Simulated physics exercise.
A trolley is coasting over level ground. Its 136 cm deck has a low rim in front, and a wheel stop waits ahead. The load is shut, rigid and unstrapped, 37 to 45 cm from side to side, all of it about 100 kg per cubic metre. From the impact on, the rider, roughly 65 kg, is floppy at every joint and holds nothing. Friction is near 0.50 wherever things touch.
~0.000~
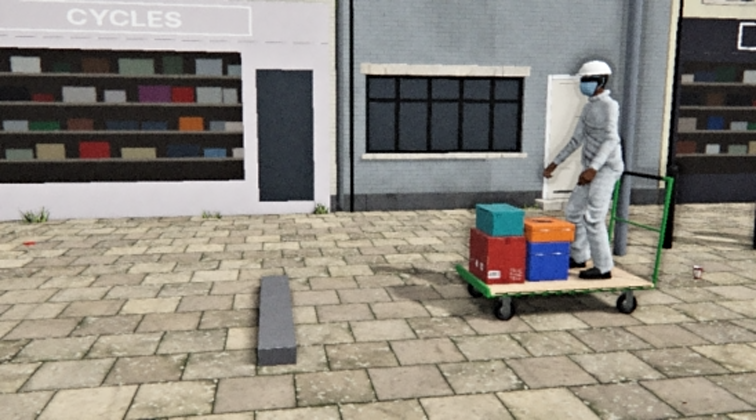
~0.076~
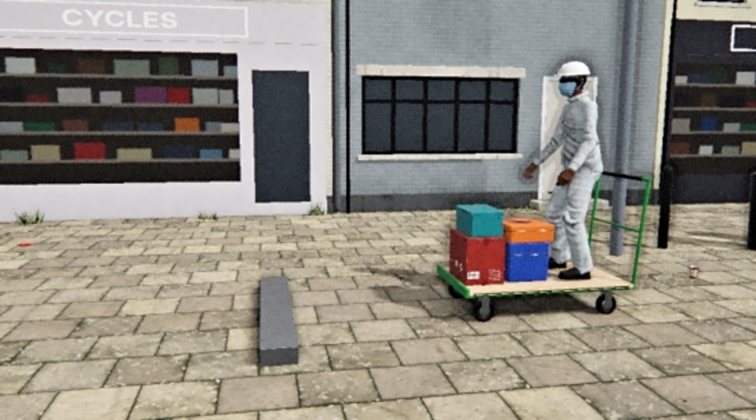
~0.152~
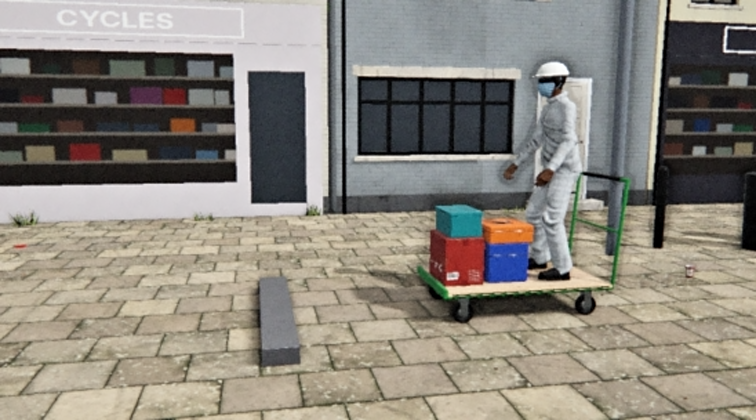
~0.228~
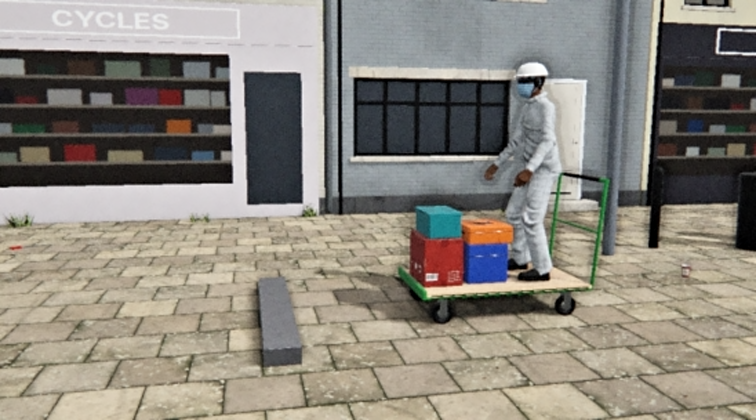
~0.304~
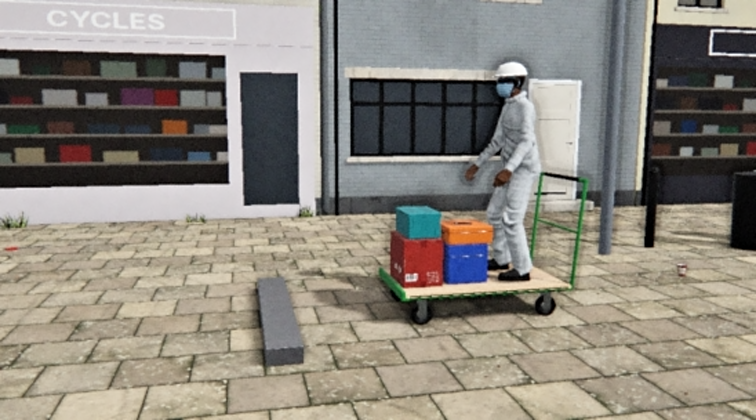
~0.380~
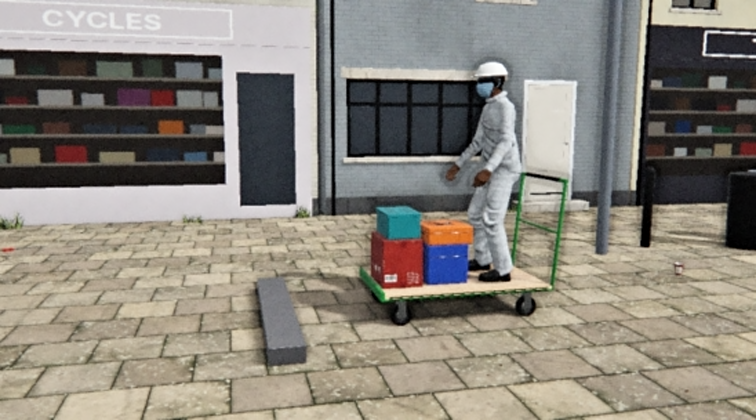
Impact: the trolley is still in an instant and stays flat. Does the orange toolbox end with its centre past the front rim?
The orange toolbox flies off at this speed.
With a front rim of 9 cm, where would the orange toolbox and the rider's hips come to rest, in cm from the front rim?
In that case orange 70 past, hips 130 past.
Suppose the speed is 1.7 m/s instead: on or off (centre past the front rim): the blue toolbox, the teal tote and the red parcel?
Then blue on, teal off, red off.
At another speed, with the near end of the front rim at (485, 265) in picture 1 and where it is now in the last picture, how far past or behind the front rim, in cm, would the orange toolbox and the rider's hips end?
In that case orange 100 past, hips 20 past.
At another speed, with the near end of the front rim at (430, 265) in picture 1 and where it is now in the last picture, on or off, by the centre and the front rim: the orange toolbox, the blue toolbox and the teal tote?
In that case orange on, blue on, teal off.
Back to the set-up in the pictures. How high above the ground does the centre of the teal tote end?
Roughly 10 cm above it.
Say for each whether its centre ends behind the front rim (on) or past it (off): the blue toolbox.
In the end: Blue on.
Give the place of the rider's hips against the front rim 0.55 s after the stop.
About 30 cm behind the rim.
Impact comes at 0.70 s.
After 0.95 s the orange toolbox is 24 cm behind the rim, tilted 10°, near (311, 223) in the last picture's view.
After 1.25 s the orange toolbox is 15 cm past the rim, tilted 30°, near (260, 254) in the last picture's view.
After 1.70 s the orange toolbox is 25 cm past the rim, tilted 5°, near (247, 267) in the last picture's view.
Final state at 2.9 s, past the rim, orange toolbox, red parcel and teal tote; behind it, blue toolbox and the rider's hips.
